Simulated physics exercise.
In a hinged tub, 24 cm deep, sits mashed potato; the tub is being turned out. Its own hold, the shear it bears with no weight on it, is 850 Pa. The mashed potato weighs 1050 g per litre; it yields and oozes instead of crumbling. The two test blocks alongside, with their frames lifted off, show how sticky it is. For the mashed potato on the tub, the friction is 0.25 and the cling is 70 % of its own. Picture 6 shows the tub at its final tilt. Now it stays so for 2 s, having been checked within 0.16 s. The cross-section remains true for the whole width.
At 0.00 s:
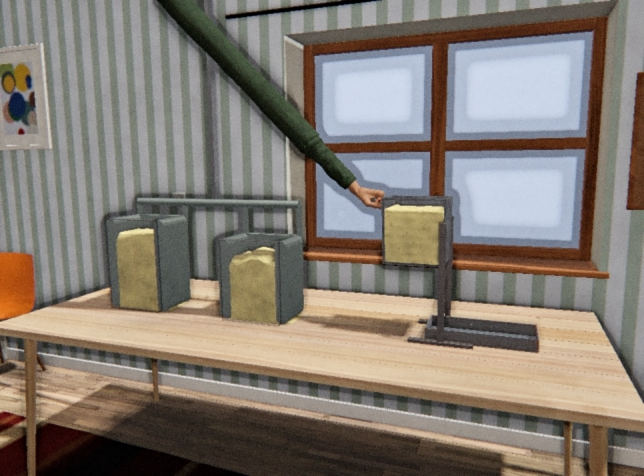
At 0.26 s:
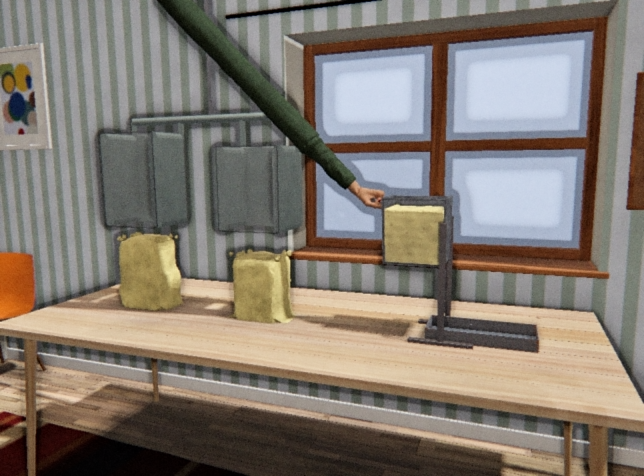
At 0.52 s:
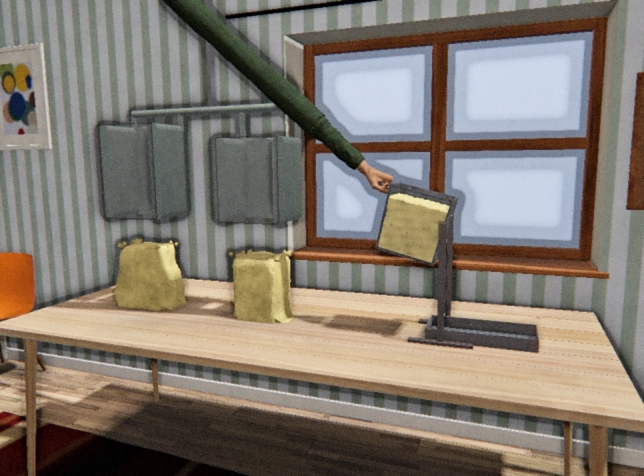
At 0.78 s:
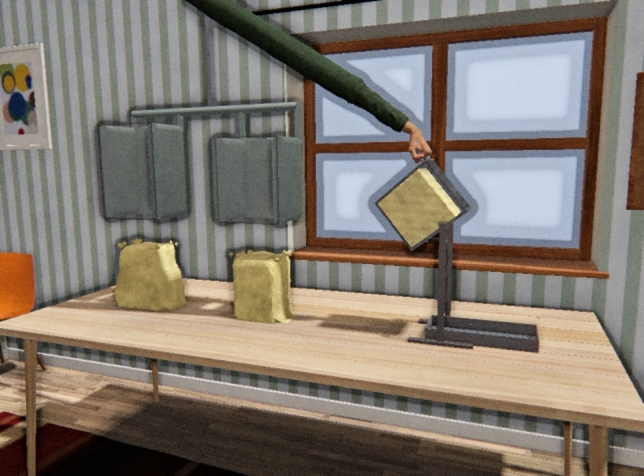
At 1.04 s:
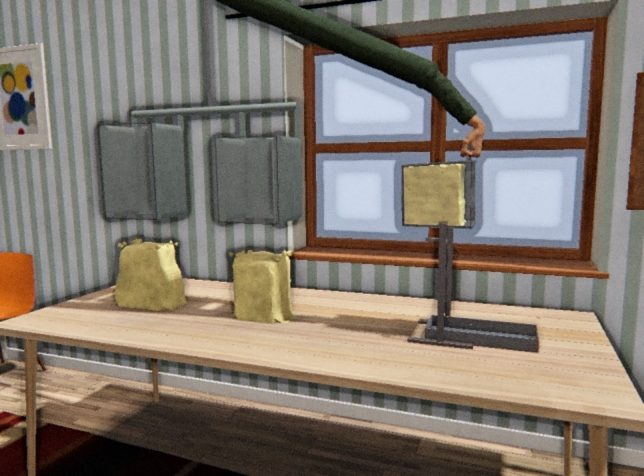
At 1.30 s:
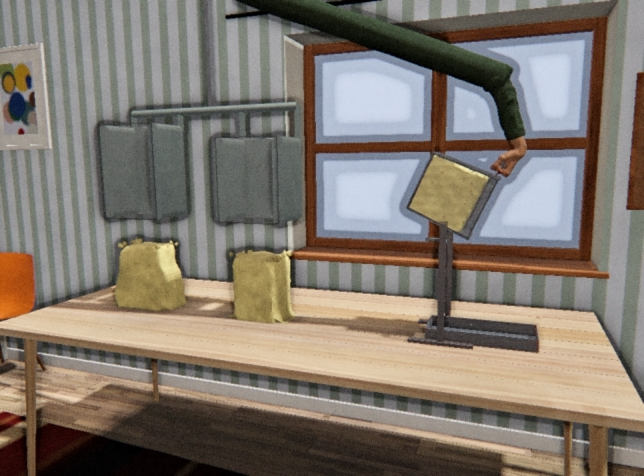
Two grey covers lift off pale yellow blocks of mashed potato, which sag slightly on the table, then a green-sleeved arm swings a hinged tub of it clockwise past a quarter turn, the mash still inside.
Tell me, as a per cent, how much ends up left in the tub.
Close to 0 % is left.
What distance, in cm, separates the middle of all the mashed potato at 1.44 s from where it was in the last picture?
Something like 1 cm, give or take.
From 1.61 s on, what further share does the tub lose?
Load share from then on: Near 90 %.
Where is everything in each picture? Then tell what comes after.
Handle-side rim at (384, 199), tilt 0 degrees; crest of the mashed potato at (393, 210); block heights 36 cm, 29 cm (left to right), in the first picture.
Handle-side rim at (384, 199), tilt 0 degrees; crest of the mashed potato at (393, 210); block heights 33 cm, 28 cm (left to right), in the second picture.
Handle-side rim at (392, 185), tilt 14 degrees; crest of the mashed potato at (394, 197); block heights 30 cm, 28 cm (left to right), in the third picture.
Handle-side rim at (427, 161), tilt 51 degrees; crest of the mashed potato at (416, 171); block heights 30 cm, 28 cm (left to right), in the fourth picture.
Handle-side rim at (472, 163), tilt 88 degrees; crest of the mashed potato at (455, 165); block heights 30 cm, 28 cm (left to right), in the fifth picture.
Handle-side rim at (498, 181), tilt 114 degrees; crest of the mashed potato at (435, 158); block heights 30 cm, 28 cm (left to right), in the sixth picture.
After 1.44 s, the tub is at 114 degrees and holds 100 %.
After 1.61 s, the tub is at 114 degrees and holds 92 %.
After 1.78 s, the tub is at 114 degrees and holds 59 %.
After 1.95 s, the tub is at 114 degrees and holds 7 %.
After 3.30 s, the tub is at 114 degrees and holds 0 %.
